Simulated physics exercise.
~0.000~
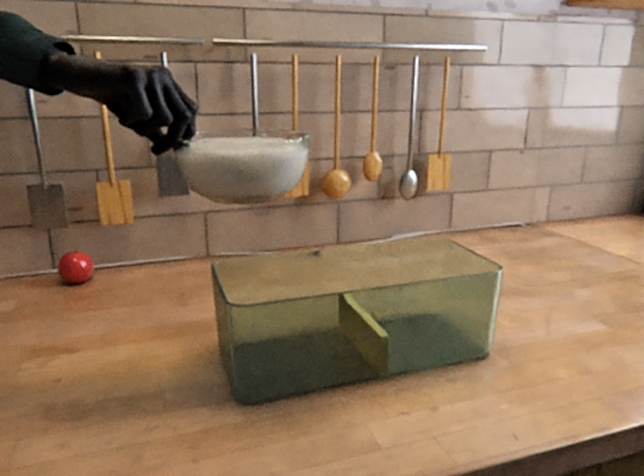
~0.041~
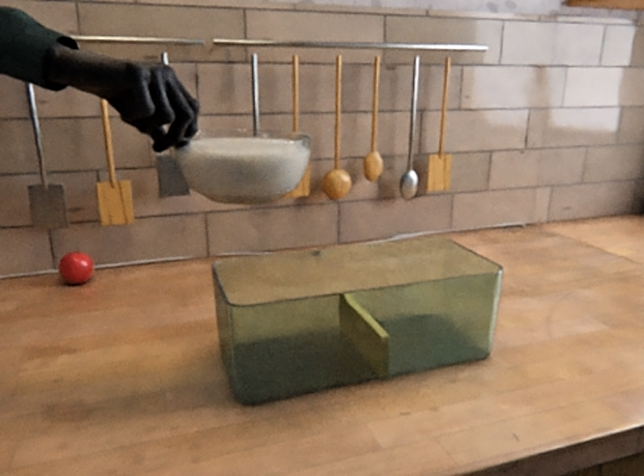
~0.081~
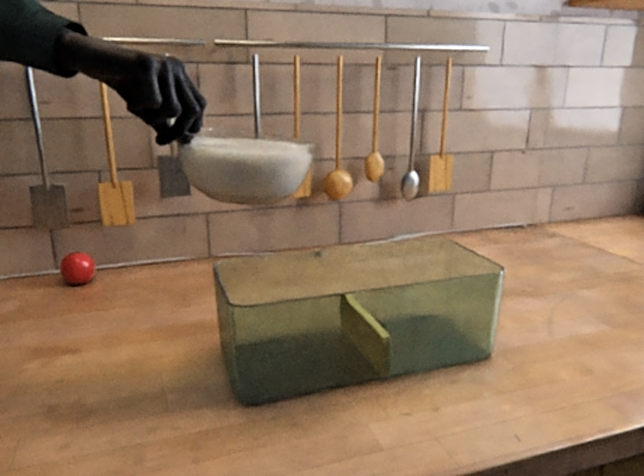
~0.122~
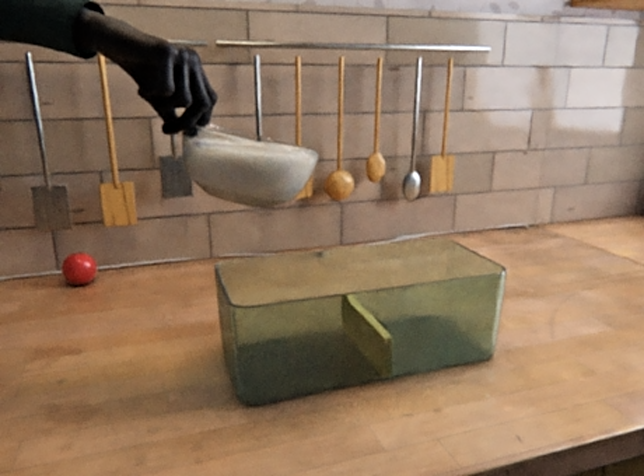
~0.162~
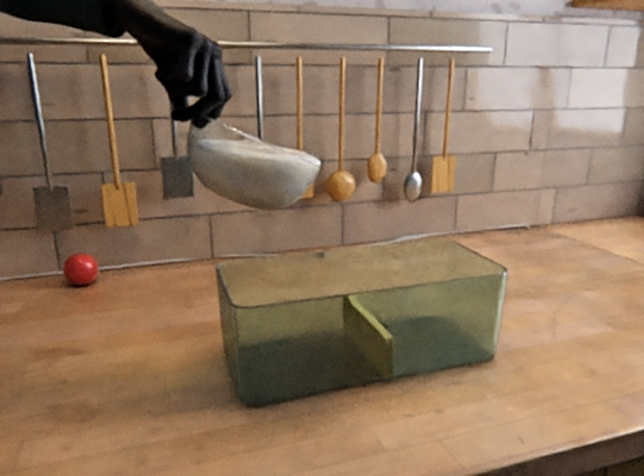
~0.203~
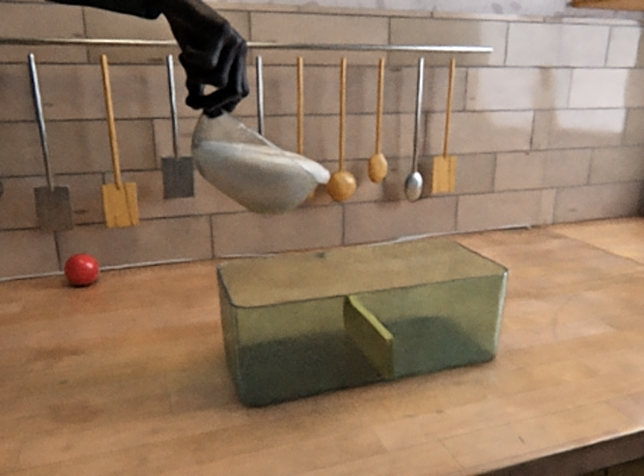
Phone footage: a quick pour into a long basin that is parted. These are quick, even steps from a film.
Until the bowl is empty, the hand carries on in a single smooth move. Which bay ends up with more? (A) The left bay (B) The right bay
(A) The left bay.
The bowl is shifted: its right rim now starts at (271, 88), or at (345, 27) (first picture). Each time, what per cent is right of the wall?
10 % and 70 %.
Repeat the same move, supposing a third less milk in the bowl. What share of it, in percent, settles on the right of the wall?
Around 5 percent, more or less.
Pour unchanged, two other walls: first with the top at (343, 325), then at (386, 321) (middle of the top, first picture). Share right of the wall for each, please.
Around 50 per cent for the first, around 20 per cent for the second.
Then, 0.44 s in, the tilt is 106° and 8 per cent is still to pour, 46 is left of the wall and 10 right of it.
Then, 0.62 s in, the tilt is 110° and 0 per cent is still to pour, 83 is left of the wall and 13 right of it.
Then, 0.81 s in, the tilt is 110° and 0 per cent is still to pour, 79 is left of the wall and 14 right of it.
Then, 1.01 s in, the tilt is 110° and 0 per cent is still to pour, 80 is left of the wall and 15 right of it.
Finally, 80 per cent lies left of the wall, 15 right of it and 5 outside.
